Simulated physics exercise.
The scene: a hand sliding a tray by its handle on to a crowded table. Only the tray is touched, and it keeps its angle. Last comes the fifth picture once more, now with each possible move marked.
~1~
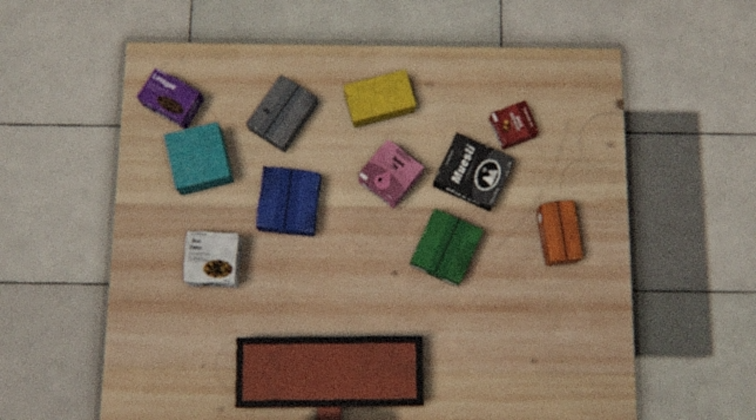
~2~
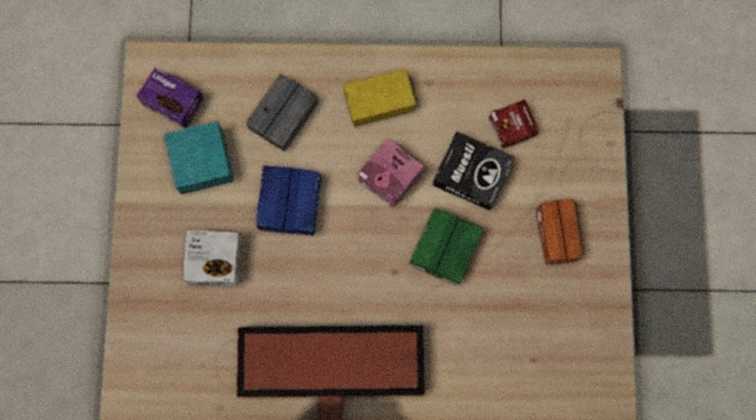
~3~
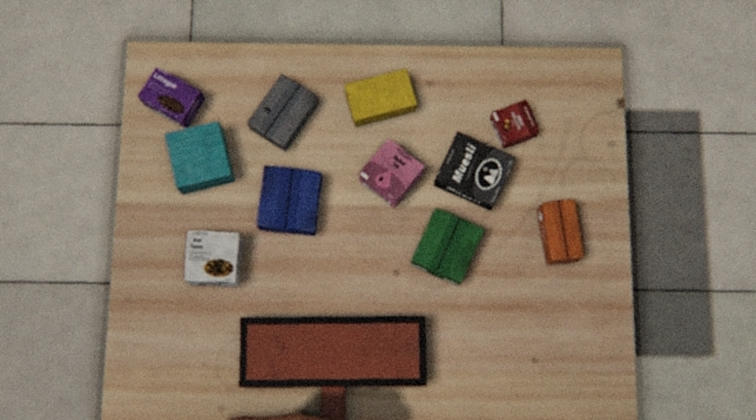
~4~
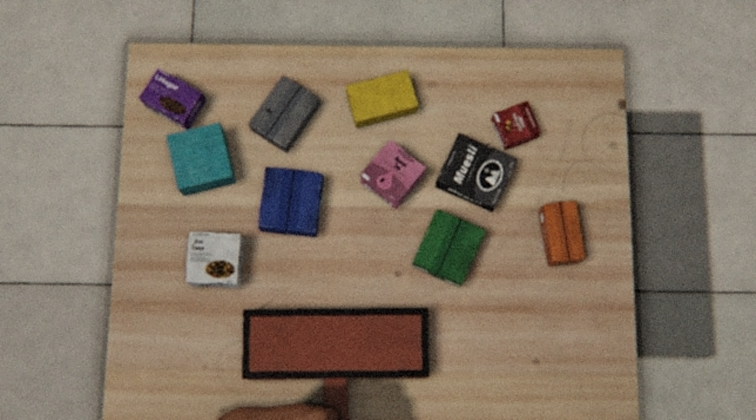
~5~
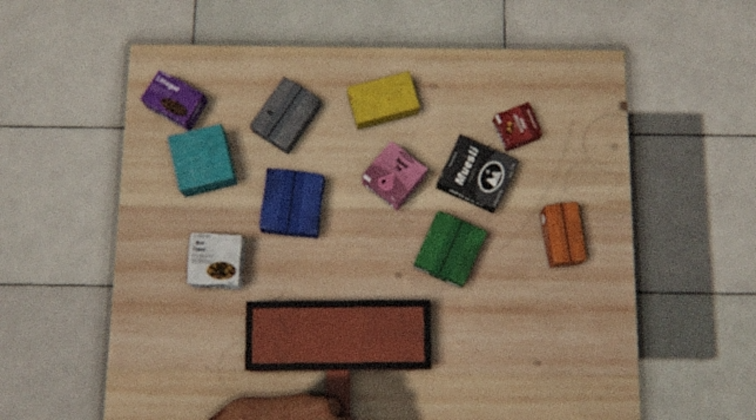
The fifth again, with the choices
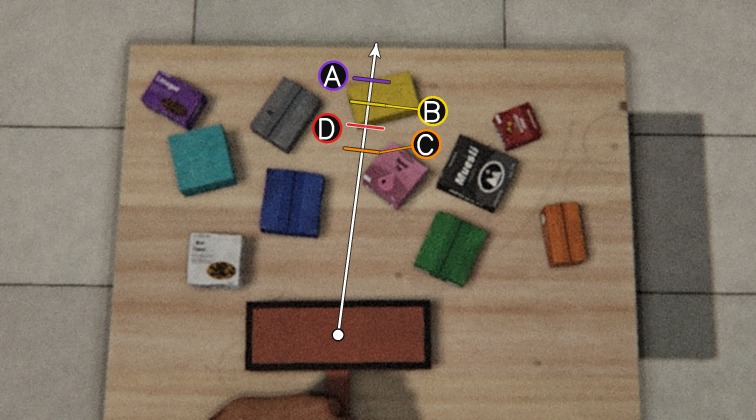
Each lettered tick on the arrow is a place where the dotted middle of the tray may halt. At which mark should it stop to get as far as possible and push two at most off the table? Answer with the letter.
Up to mark B.
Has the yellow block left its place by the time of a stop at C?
By then, yes.
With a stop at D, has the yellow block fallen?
By then, yes.
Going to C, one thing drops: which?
The grey box goes over.
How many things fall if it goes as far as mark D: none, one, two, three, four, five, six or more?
In all, two.
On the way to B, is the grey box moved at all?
Yes.
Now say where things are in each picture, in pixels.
In the first frame, tray (330, 372); purple packet (171, 99); grey box (283, 114).
In the second frame, tray (330, 361); white packet (213, 258).
In the third frame, tray (333, 352); green box (448, 247).
In the fourth frame, tray (336, 343); red packet (516, 126).
In the fifth frame, tray (338, 335); yellow block (383, 101); turquoise block (203, 161); blue box (293, 204).
On the marked copy, A at (372, 80); B at (369, 104); C at (362, 150); D at (365, 127); the arrow from (338, 335) to (376, 44); the white dot at (338, 335).
With B. Early on, tray (349, 252); red packet (523, 119); black packet (495, 154).
Further on, tray (361, 169); grey box (277, 52); yellow block (380, 74).
At the end, tray (369, 108); yellow block over the edge; grey box over the edge; two fallen.
As for the rest, A drops four; C is within the limit but short; D is within the limit but short.
